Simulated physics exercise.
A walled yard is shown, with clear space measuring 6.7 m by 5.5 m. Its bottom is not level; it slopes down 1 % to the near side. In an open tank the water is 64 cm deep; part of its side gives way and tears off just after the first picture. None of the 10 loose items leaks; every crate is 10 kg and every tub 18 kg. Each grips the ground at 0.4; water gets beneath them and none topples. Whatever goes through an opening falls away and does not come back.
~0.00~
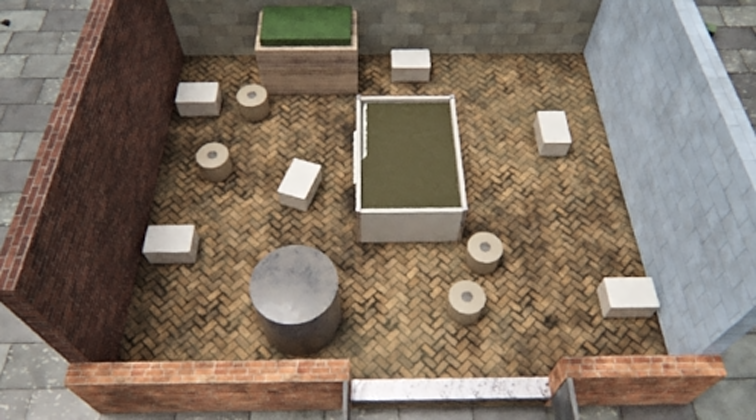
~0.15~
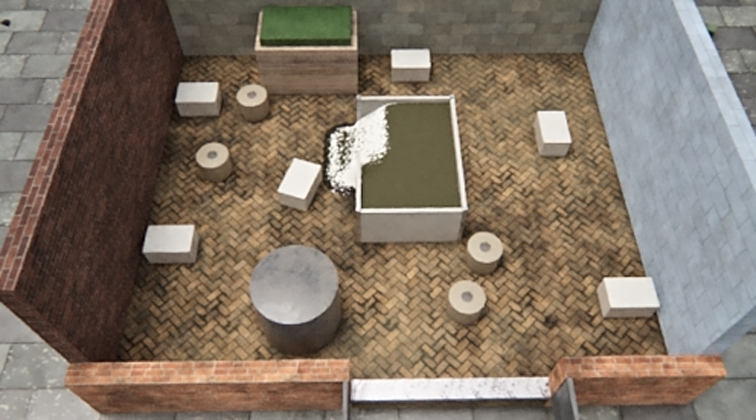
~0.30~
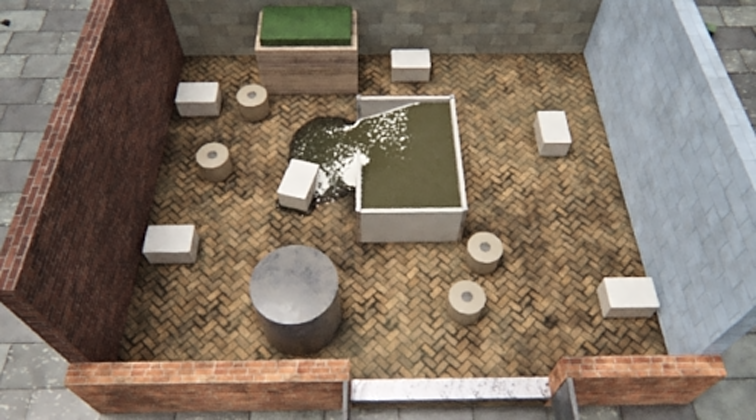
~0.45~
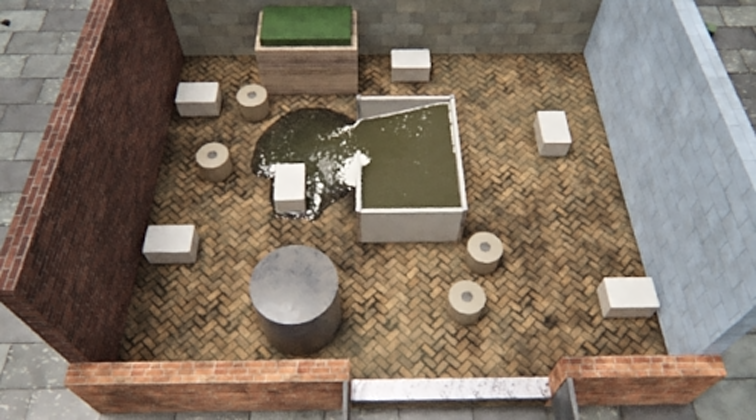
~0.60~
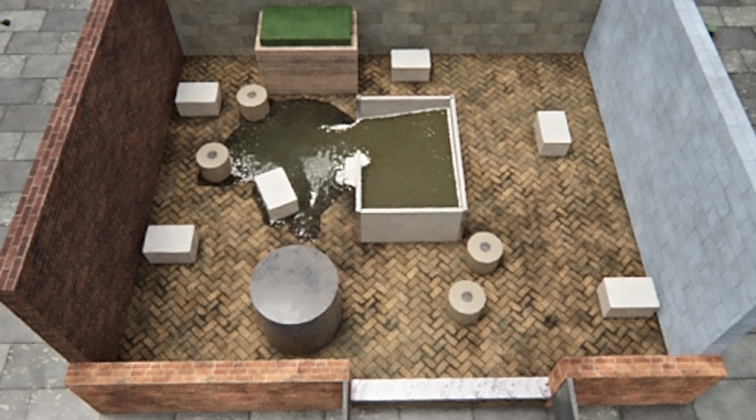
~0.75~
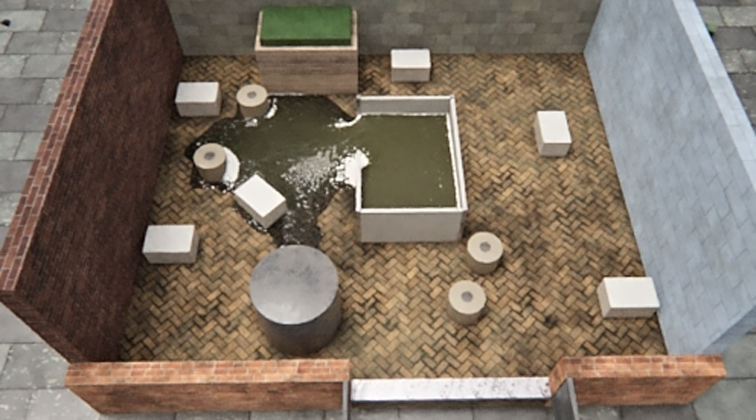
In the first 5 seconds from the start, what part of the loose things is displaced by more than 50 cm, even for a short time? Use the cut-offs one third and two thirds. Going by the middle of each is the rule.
One to two thirds.
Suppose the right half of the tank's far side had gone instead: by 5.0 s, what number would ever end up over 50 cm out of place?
2.
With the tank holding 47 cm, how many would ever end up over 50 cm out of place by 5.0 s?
That would give 5.
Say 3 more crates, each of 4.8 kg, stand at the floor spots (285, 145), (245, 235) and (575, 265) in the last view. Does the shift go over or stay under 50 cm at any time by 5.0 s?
Going through them in turn, I'd say beyond, beyond and not that far.
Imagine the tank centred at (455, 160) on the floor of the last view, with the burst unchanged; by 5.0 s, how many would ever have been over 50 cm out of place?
Count: 5.
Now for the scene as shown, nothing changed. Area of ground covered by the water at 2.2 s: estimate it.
Near 13 m2 in all.
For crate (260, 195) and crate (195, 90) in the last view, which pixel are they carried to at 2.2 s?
Near (204, 255) and (192, 57).
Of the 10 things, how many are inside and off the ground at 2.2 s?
At that point I count 2.
After 1.1 s 1 of 10 are over 50 cm from their spots; 0 afloat.
After 2.2 s 5 of 10 are over 50 cm from their spots; 2 afloat.
After 3.5 s 4 of 10 are over 50 cm from their spots; 4 afloat.
After 5.0 s 5 of 10 are over 50 cm from their spots, and 5 have been at some point; 5 afloat.
